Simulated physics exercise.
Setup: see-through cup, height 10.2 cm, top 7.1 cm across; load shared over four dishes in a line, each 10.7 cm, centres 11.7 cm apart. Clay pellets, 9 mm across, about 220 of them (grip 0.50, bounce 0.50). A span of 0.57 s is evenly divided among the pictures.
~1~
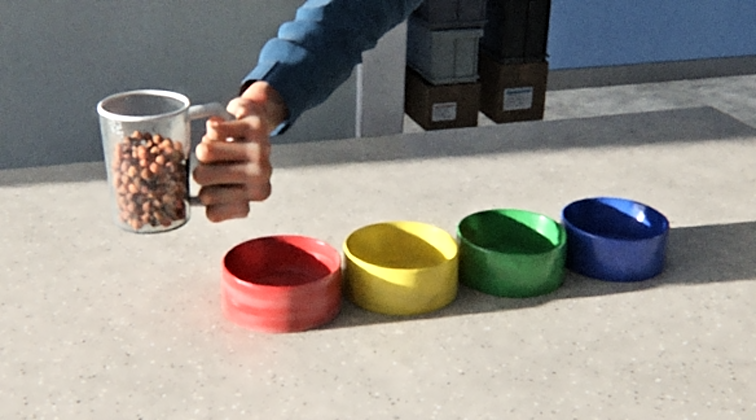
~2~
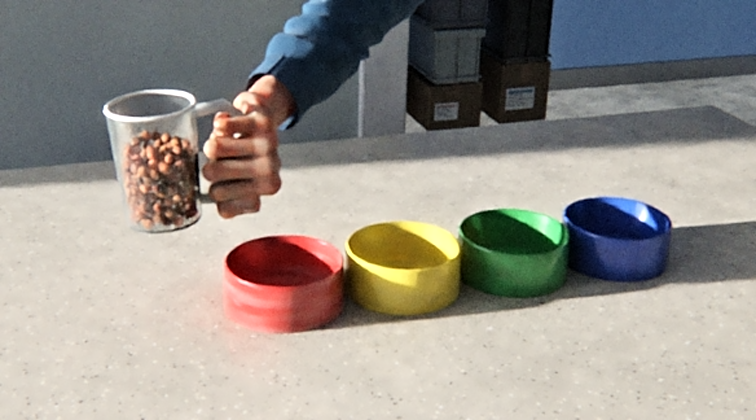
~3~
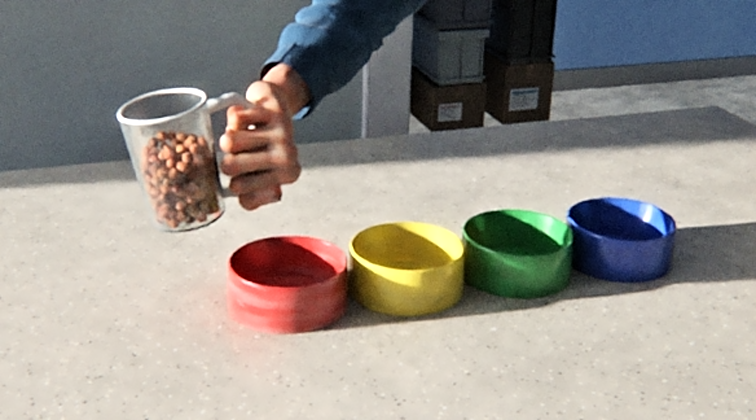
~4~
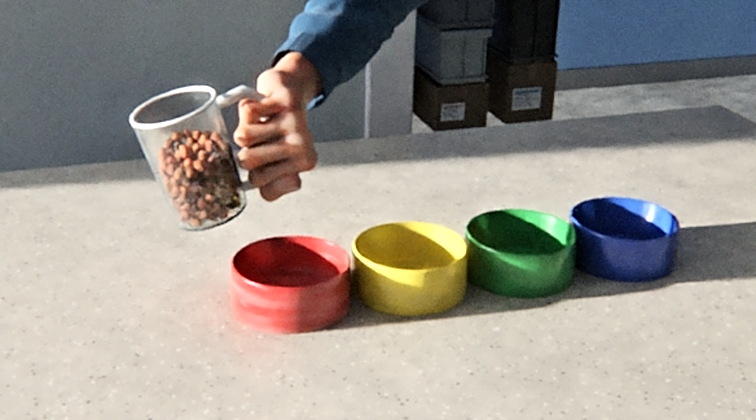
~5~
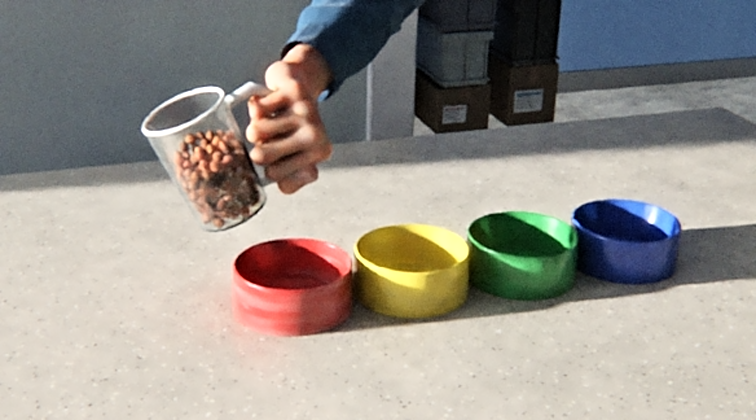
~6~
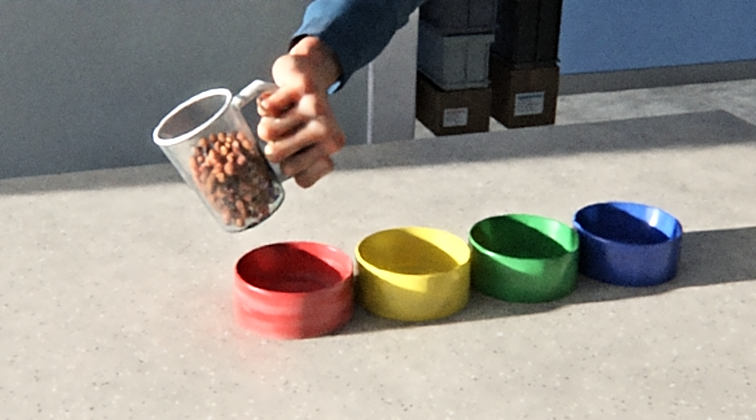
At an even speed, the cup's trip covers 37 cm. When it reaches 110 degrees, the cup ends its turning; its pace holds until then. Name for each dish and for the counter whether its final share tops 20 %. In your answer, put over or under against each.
Red - over; blue - under; green - under; yellow - over; counter - under.
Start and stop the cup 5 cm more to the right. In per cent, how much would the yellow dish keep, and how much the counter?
Then the yellow dish would get 90 and the counter 0.
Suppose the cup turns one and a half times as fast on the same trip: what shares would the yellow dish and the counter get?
Then yellow 10 and counter 0.
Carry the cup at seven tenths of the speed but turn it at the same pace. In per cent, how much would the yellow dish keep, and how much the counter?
Then the yellow dish gets 0 and the counter 0.
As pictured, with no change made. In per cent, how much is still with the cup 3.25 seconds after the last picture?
About 0 percent of the load.
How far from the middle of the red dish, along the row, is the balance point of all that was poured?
Mean position: Around 7 cm toward bigger x from the centre.
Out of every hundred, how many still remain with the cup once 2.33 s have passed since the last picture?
Roughly 5 percent.
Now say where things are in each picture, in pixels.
In the first picture, cup at (149, 163), tilt 0 degrees, lip at (100, 109), moved 0.0 cm; middle of the pieces at (149, 186); red dish at (282, 261); yellow dish at (401, 245); green dish at (512, 231); blue dish at (615, 218).
In the second picture, cup at (158, 162), tilt 3 degrees, lip at (107, 111), moved 0.6 cm; middle of the pieces at (160, 185).
In the third picture, cup at (176, 162), tilt 9 degrees, lip at (120, 116), moved 1.8 cm; middle of the pieces at (180, 184).
In the fourth picture, cup at (193, 161), tilt 16 degrees, lip at (132, 121), moved 3.0 cm; middle of the pieces at (200, 182).
In the fifth picture, cup at (209, 162), tilt 22 degrees, lip at (144, 130), moved 4.2 cm; middle of the pieces at (218, 182).
In the sixth picture, cup at (224, 164), tilt 28 degrees, lip at (157, 139), moved 5.4 cm; middle of the pieces at (235, 183); red dish at (294, 267); yellow dish at (413, 251); green dish at (524, 237); blue dish at (628, 223).
Then, 1.40 s after the last picture, tilt 104 degrees; cup holds 95 %, red 5 %.
Then, 2.33 s after the last picture, tilt 110 degrees; cup holds 5 %, red 35 %, yellow 45 %.
Then, 3.25 s after the last picture, tilt 110 degrees; cup holds 0 %, red 35 %, yellow 50 %.
In the end, red 35 %, blue 0 %, green 0 %, yellow 50 %, counter 10 %.
